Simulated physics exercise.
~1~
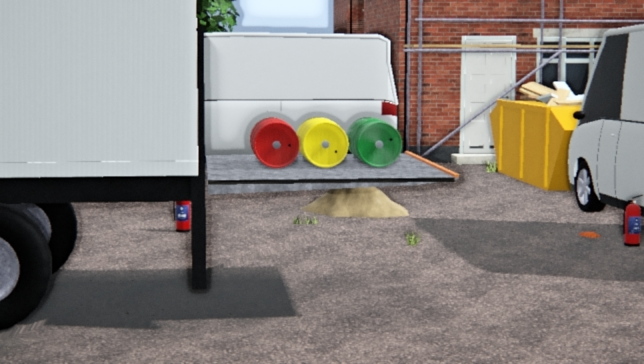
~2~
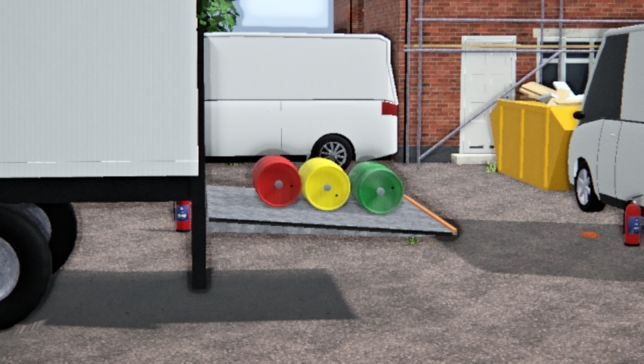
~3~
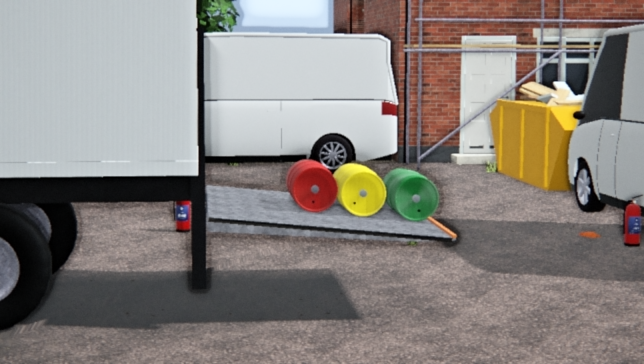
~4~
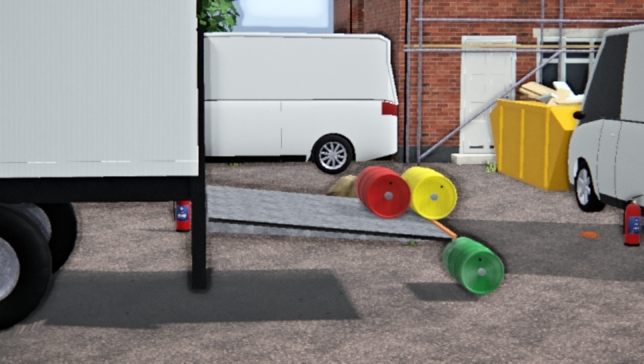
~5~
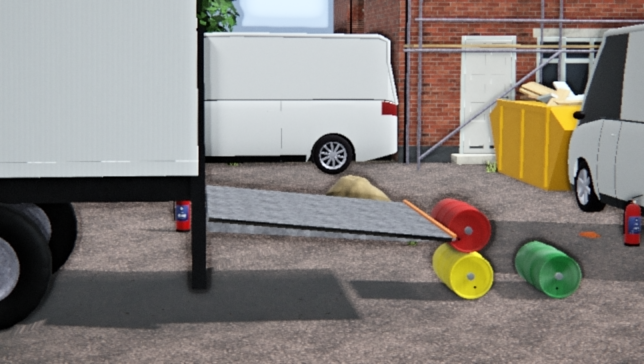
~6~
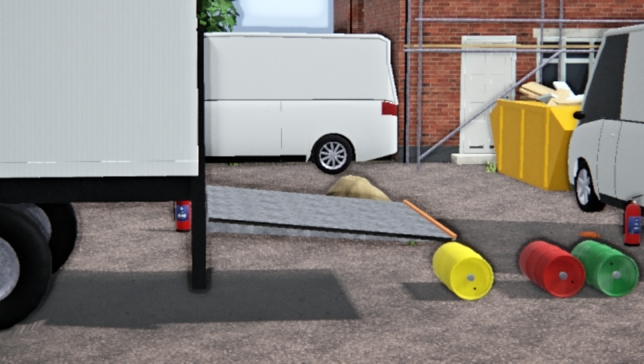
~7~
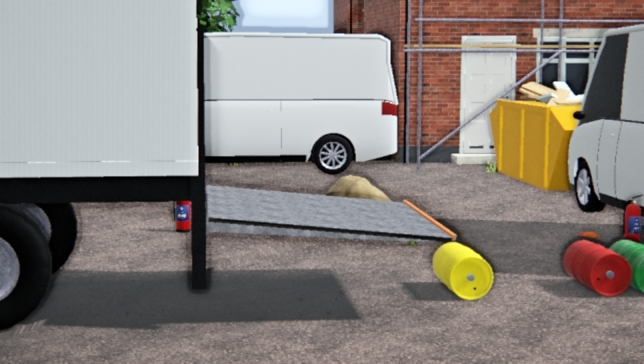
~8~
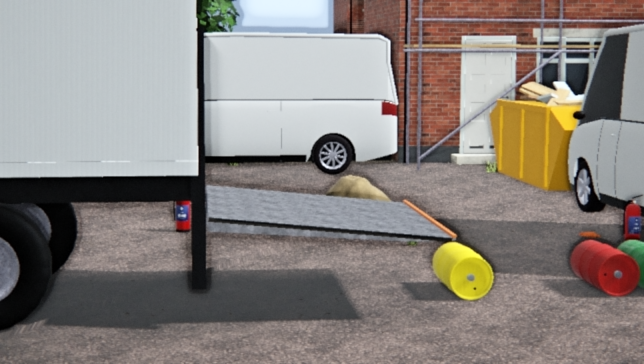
Green, yellow and red drums rolling right down a tilting truck tail-lift, dropping off its edge and ending on the ground.
